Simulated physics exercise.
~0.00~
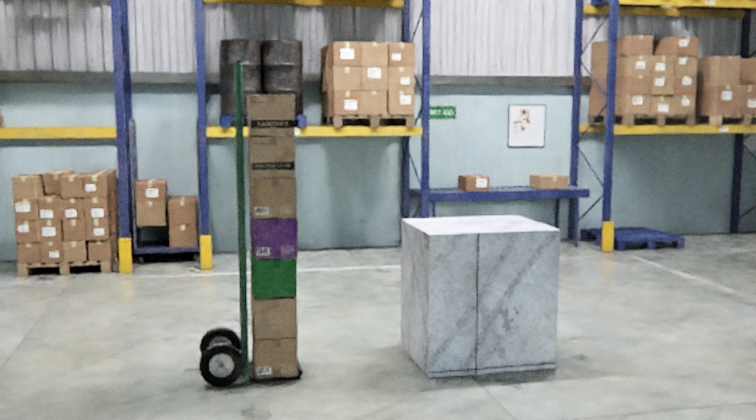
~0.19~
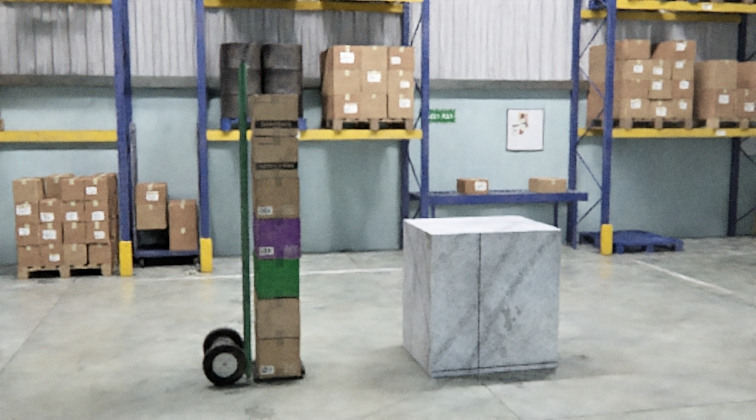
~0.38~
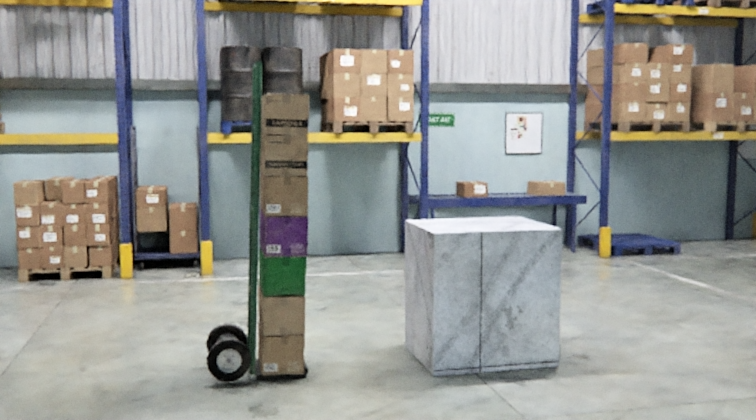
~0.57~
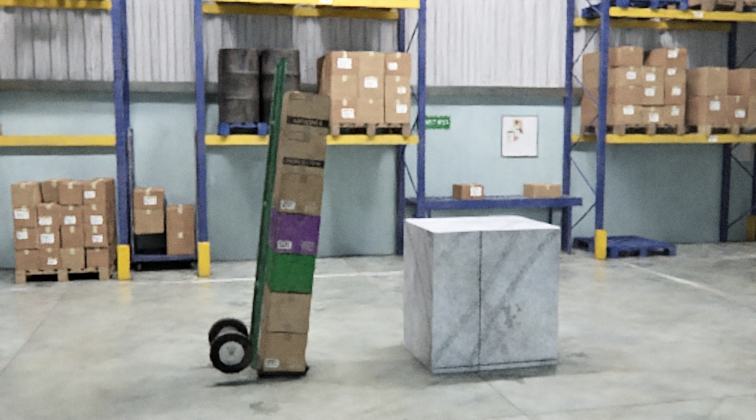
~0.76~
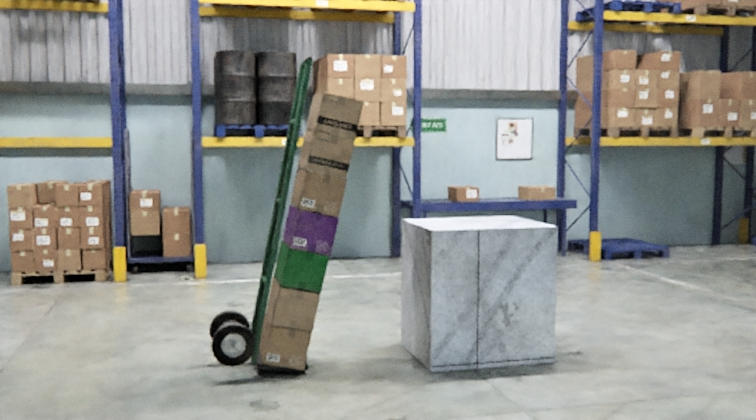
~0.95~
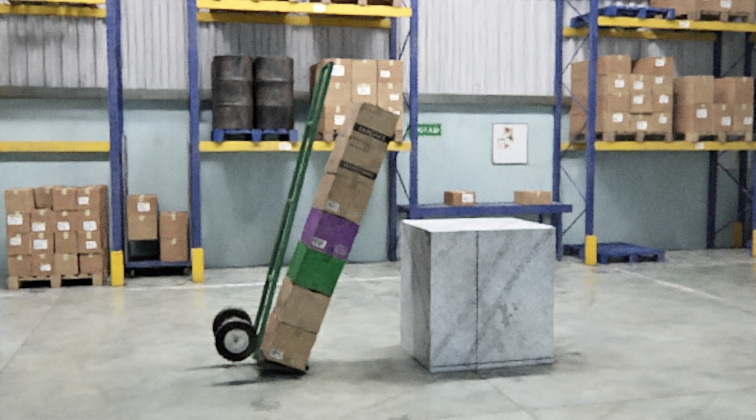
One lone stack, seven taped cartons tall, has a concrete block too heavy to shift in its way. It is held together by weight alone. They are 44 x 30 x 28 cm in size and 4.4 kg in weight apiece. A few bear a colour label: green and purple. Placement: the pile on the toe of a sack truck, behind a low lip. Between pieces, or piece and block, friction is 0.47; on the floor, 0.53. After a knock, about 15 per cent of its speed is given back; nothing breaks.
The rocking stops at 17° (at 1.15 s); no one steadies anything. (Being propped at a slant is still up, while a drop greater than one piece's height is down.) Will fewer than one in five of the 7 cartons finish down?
No, over a fifth go down.
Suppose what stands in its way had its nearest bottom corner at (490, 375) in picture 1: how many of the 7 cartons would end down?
Then 4.
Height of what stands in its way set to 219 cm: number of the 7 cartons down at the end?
Then the number is 0.
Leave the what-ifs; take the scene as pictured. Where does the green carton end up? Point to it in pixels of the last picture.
Roughly at (361, 291).
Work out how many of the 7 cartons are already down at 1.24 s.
The tally at that time stands at 2.
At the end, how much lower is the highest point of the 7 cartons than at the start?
By about 65 cm, start to end.
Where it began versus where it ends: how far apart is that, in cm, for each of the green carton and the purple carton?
About: Green 60, purple 90.
After 1.06 s, none of the 7 cartons down, 7 disturbed; purple carton 28° from how it stood; green carton 27° from how it stood.
After 1.24 s, 2 of the 7 cartons down; purple carton 42° from how it stood, 15 cm lower; green carton 42° from how it stood.
After 1.84 s, 3 of the 7 cartons down; purple carton 53° from how it stood, 29 cm lower; green carton 53° from how it stood, 18 cm lower.
In the end (3.1 s), 3 of the 7 cartons down; purple carton 53° from how it stood, 29 cm lower; green carton 53° from how it stood, 18 cm lower. That is 43 per cent. From the last view, middles, purple carton near (390, 267), green carton near (361, 290).
